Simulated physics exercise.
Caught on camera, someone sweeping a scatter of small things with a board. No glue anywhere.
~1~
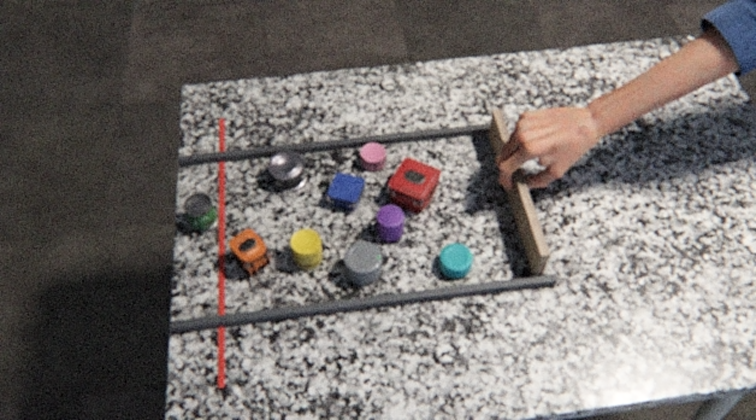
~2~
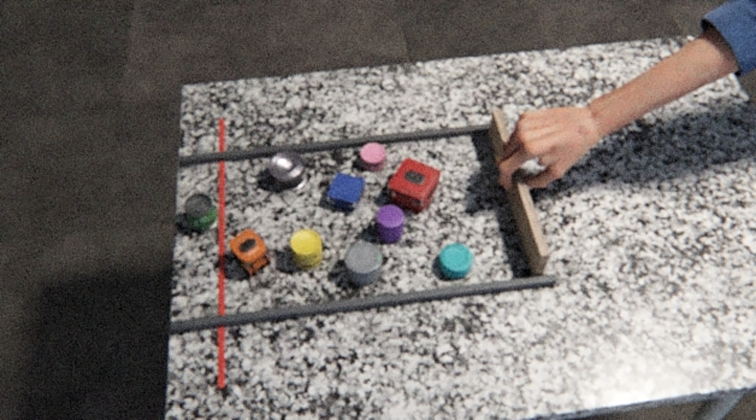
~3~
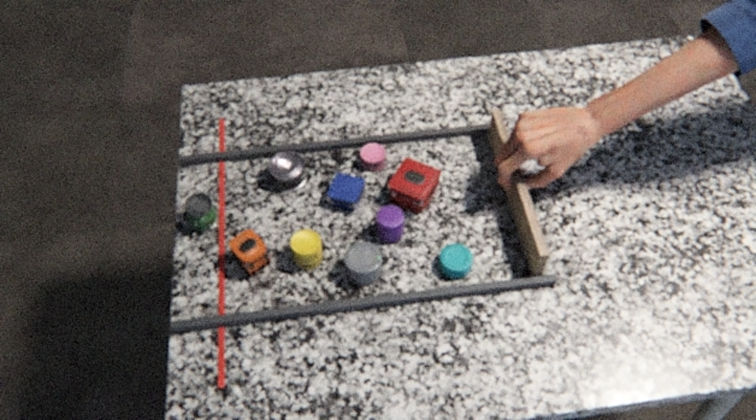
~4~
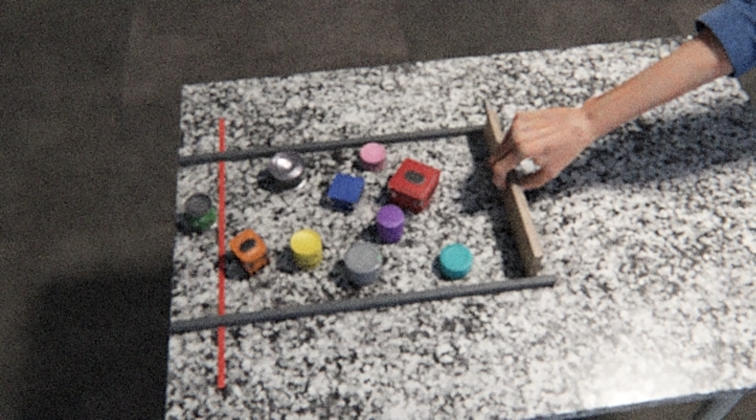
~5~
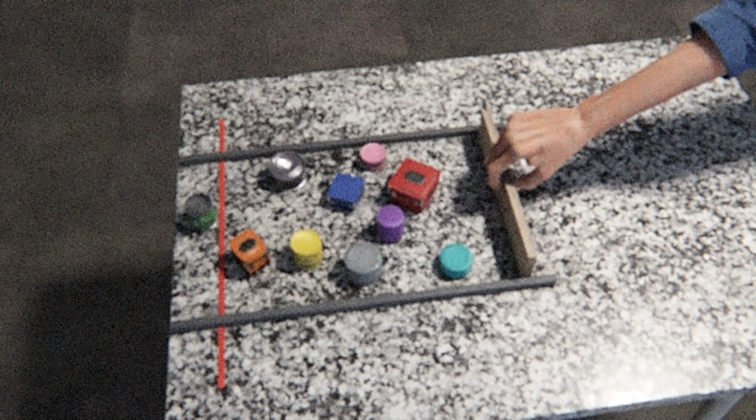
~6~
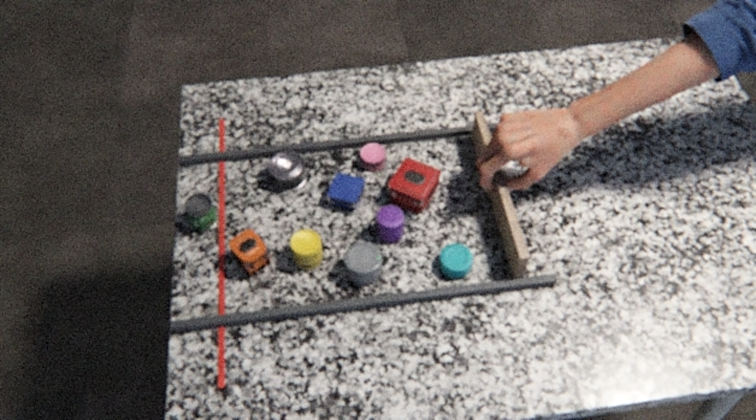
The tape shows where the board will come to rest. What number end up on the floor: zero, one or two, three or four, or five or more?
In the end the number that fall off is three or four.
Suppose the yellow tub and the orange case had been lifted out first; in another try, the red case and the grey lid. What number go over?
First 2, then 0.
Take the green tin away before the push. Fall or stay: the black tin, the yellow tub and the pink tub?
The black tin remains up; the yellow tub stays on; the pink tub stays on.
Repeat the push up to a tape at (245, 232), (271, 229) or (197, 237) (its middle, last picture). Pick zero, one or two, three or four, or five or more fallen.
For each place: Just one or two; none; more than four.
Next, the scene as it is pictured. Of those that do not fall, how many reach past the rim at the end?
That would be 3.
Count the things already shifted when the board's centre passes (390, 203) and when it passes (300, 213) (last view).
First 6, then 9.
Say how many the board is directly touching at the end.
It touches 4.
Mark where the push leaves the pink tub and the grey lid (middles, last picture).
About (208, 176), and the other about (173, 282).
Soon after, none off yet; green tin at rest near (201, 213); orange case at rest near (250, 253); black tin at rest near (288, 171).
In the end, the number that fall off is three or four; gone, blue case, orange case and green tin.
